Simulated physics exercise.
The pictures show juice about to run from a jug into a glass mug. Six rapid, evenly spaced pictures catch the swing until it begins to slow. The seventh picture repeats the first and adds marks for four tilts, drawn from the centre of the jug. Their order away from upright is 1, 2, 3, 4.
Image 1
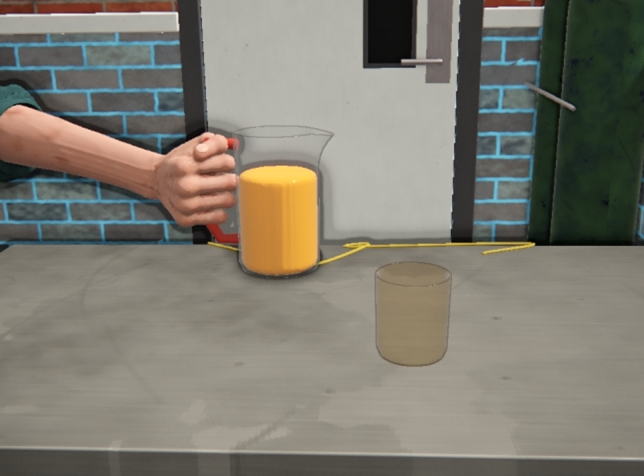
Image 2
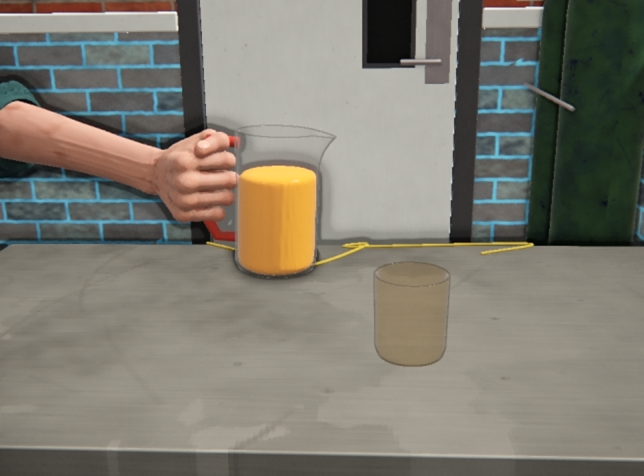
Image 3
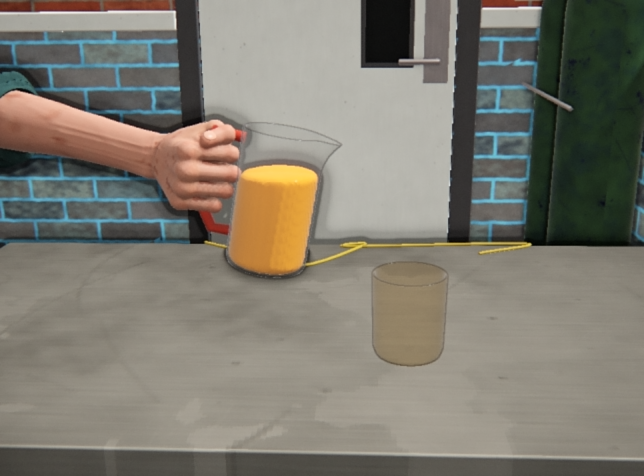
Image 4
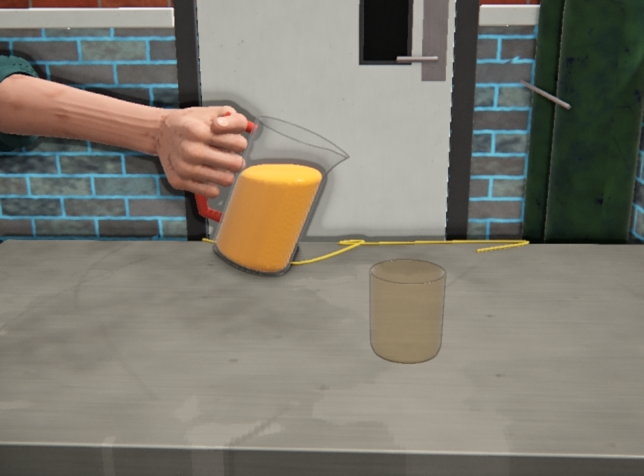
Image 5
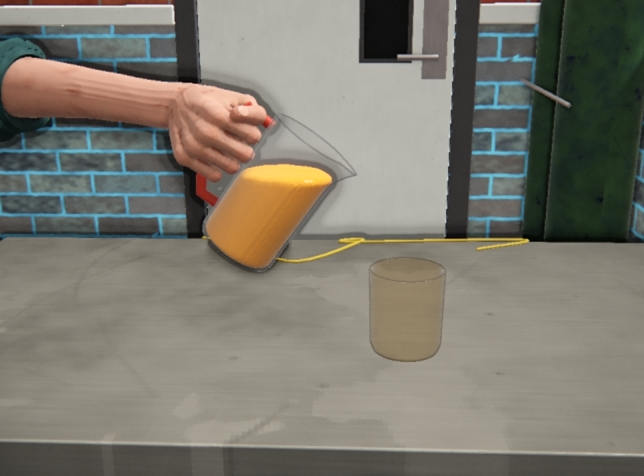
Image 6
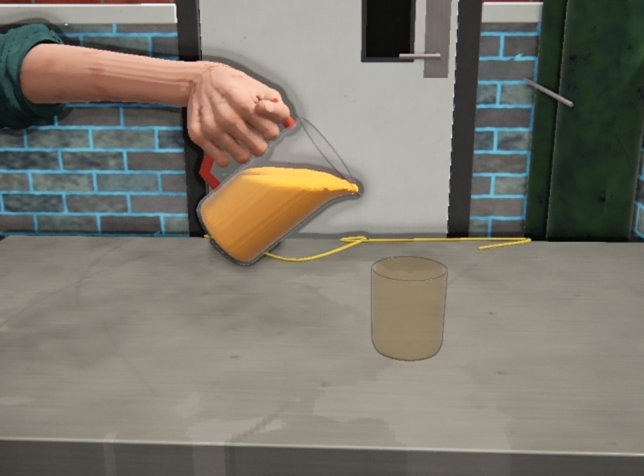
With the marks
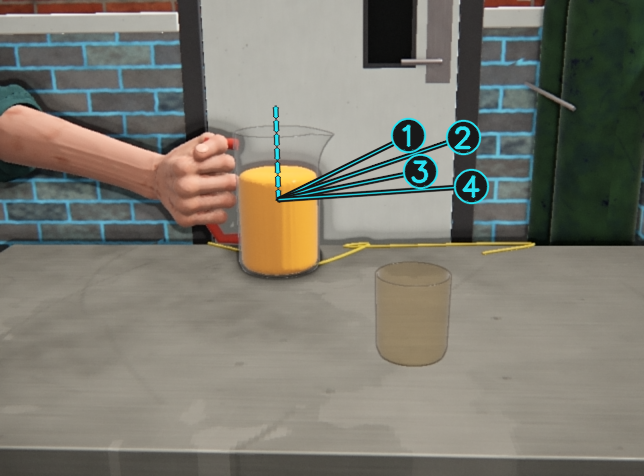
On a grey countertop in front of brick walls and a pale door, a hand at the left grips a clear jug of orange juice, upright, beside an empty-looking tinted glass. The hand lifts and tilts the jug steadily rightward, and the juice slides up to its lip.
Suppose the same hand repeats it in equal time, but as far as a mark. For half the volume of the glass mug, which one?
The answer is line 2.
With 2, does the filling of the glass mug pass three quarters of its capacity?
No, less.
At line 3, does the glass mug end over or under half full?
Over half.
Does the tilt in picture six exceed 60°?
No.
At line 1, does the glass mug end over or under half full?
Under.
On the marked copy, 1 at (393, 143); 2 at (446, 142); 3 at (403, 174); 4 at (454, 187).
With 1, the glass mug ends with about 29 % of what it can hold.
With 2, the glass mug ends with about 48 % of what it can hold.
With 3, the glass mug ends with about 70 % of what it can hold.
With 4, the glass mug ends with about 87 % of what it can hold; 4 % of the juice is spilt.
